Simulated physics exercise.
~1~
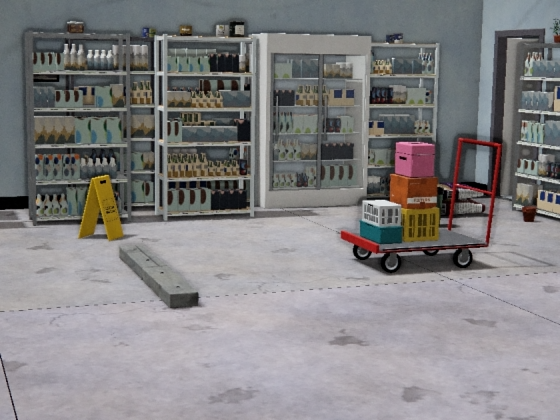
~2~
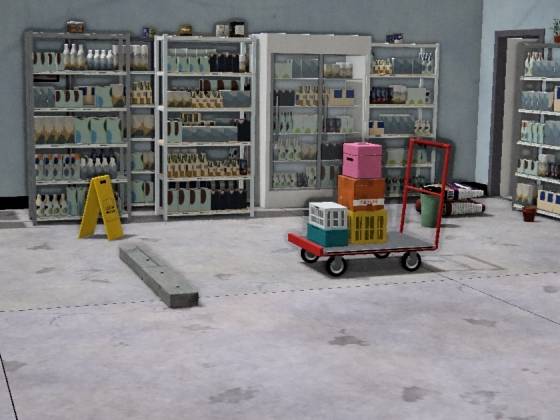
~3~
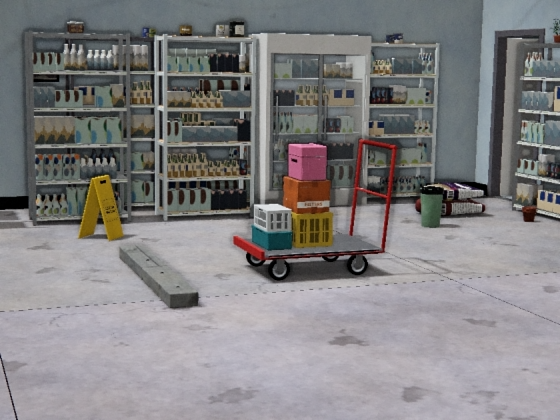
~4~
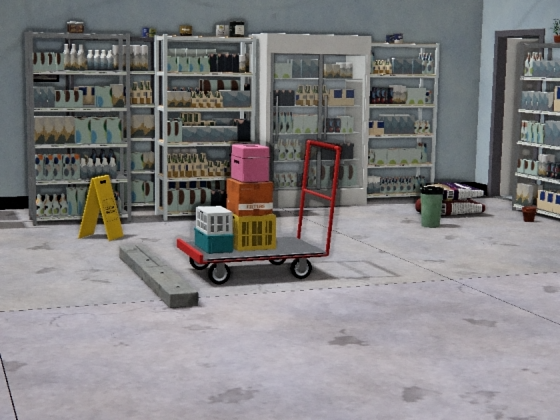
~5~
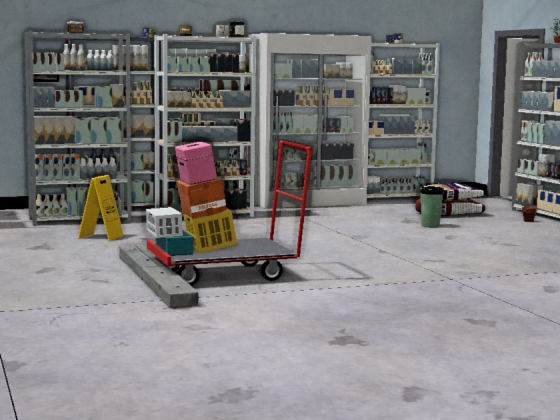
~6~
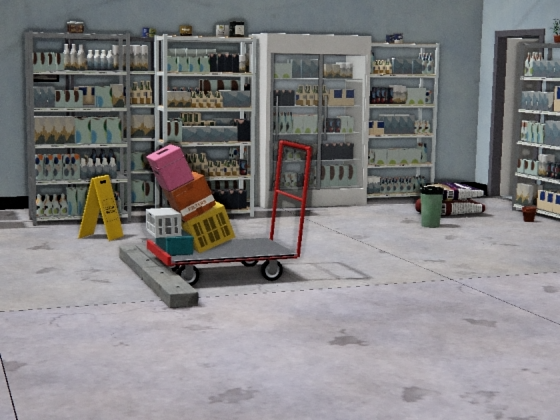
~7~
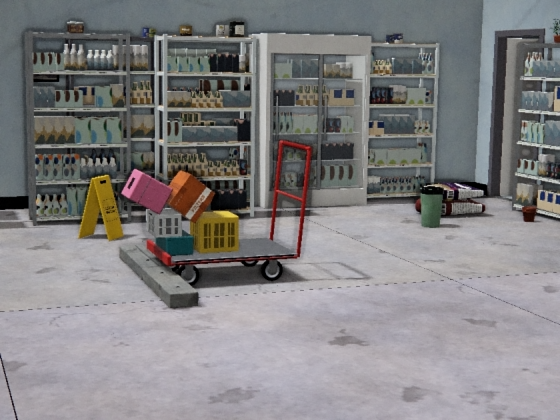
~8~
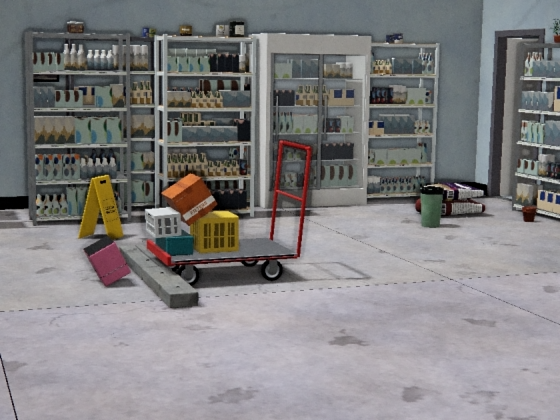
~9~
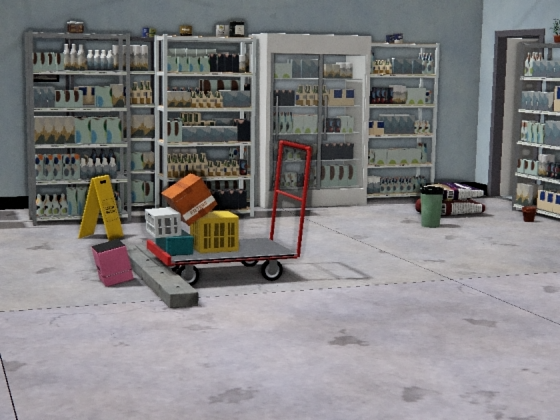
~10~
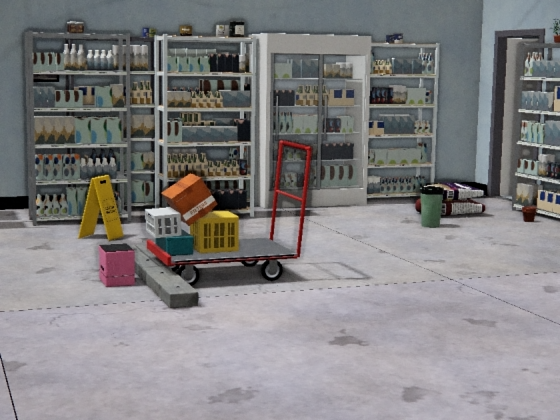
A red trolley stacked with crates and boxes rolled left across a storeroom floor and stopped abruptly against a low kerb. The stack tipped forward, and the pink box tumbled off onto the floor while the orange one ended up tilted on the crates.
